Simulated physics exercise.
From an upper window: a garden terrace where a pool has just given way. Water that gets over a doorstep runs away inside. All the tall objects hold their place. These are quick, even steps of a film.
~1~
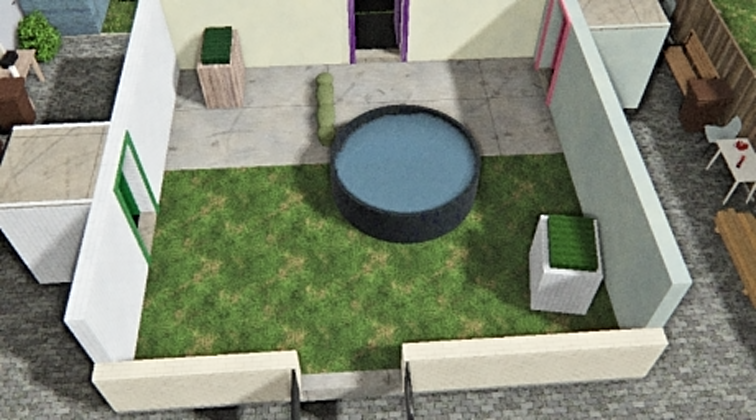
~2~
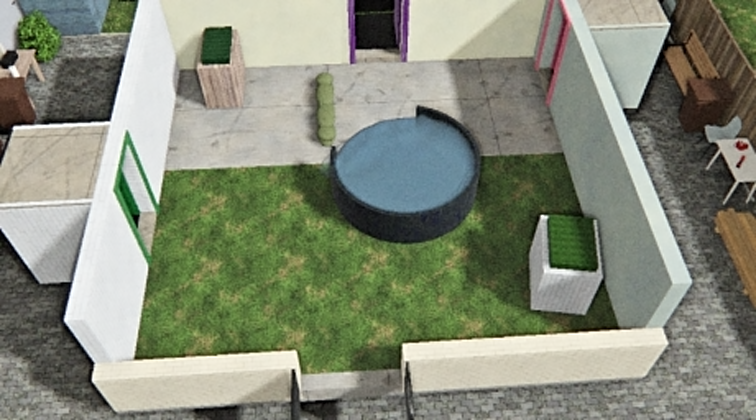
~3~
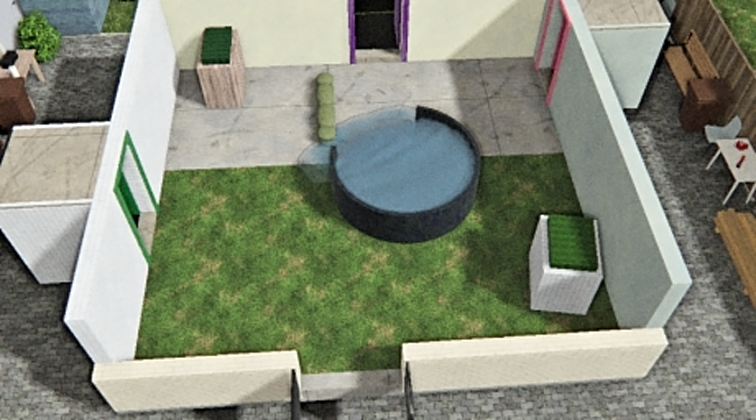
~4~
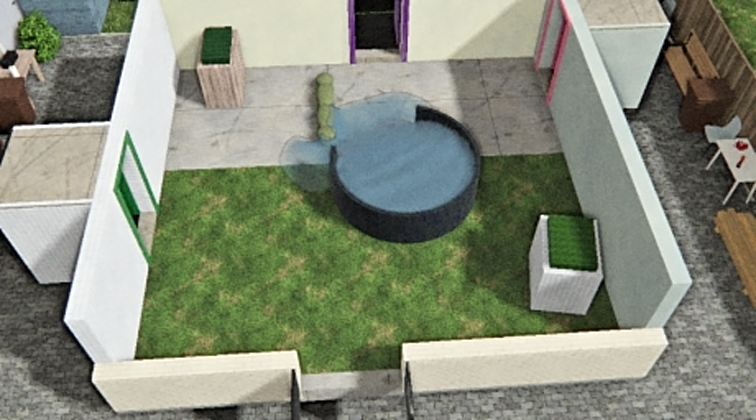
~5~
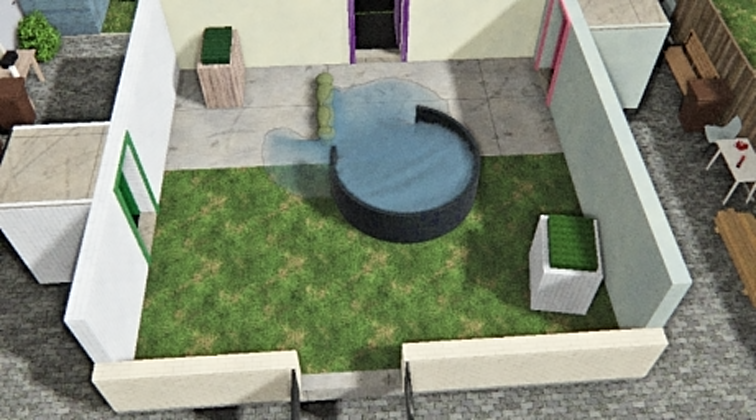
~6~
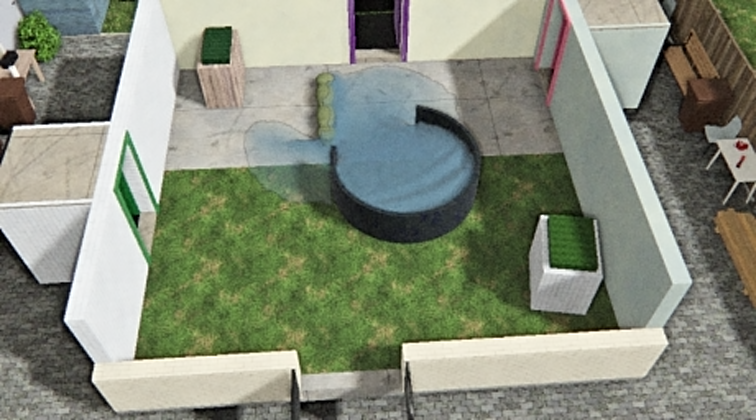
Round tank in a walled grass courtyard opening on its far side, water pouring out and spreading across paving around green bushes.
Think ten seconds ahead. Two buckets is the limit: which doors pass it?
In the end: The green door admits no more than that; the pink door lets in a lot; the purple door lets in a lot.
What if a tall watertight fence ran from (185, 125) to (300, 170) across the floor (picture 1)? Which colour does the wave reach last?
The green one.
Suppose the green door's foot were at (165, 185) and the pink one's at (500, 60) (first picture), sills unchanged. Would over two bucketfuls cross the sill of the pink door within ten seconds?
Then: Pink takes more.
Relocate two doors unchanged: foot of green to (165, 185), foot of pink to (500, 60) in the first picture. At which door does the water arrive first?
That is the one in purple.
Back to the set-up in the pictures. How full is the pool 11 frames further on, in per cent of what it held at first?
Near 40 in a hundred.
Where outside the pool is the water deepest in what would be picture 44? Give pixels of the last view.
At about (527, 59).
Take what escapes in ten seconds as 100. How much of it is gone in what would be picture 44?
Some 90 per cent.
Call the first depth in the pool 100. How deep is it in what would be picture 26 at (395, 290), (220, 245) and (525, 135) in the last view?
In turn 0, 2 and 4 in a hundred.
A moment on, water covers 30 % of the floor; the green door not reached, the pink door not reached, the purple door over two buckets in.
Next, water covers 35 % of the floor; the green door not reached, the pink door not reached, the purple door far over two buckets in.
Then, water covers 50 % of the floor; the green door wet at the sill, nothing in, the pink door over two buckets in, the purple door far over two buckets in.
Later, water covers 70 % of the floor; the green door wet at the sill, nothing in, the pink door far over two buckets in, the purple door far over two buckets in.
In the end, water covers 95 % of the floor; the green door wet at the sill, nothing in, the pink door far over two buckets in, the purple door far over two buckets in.
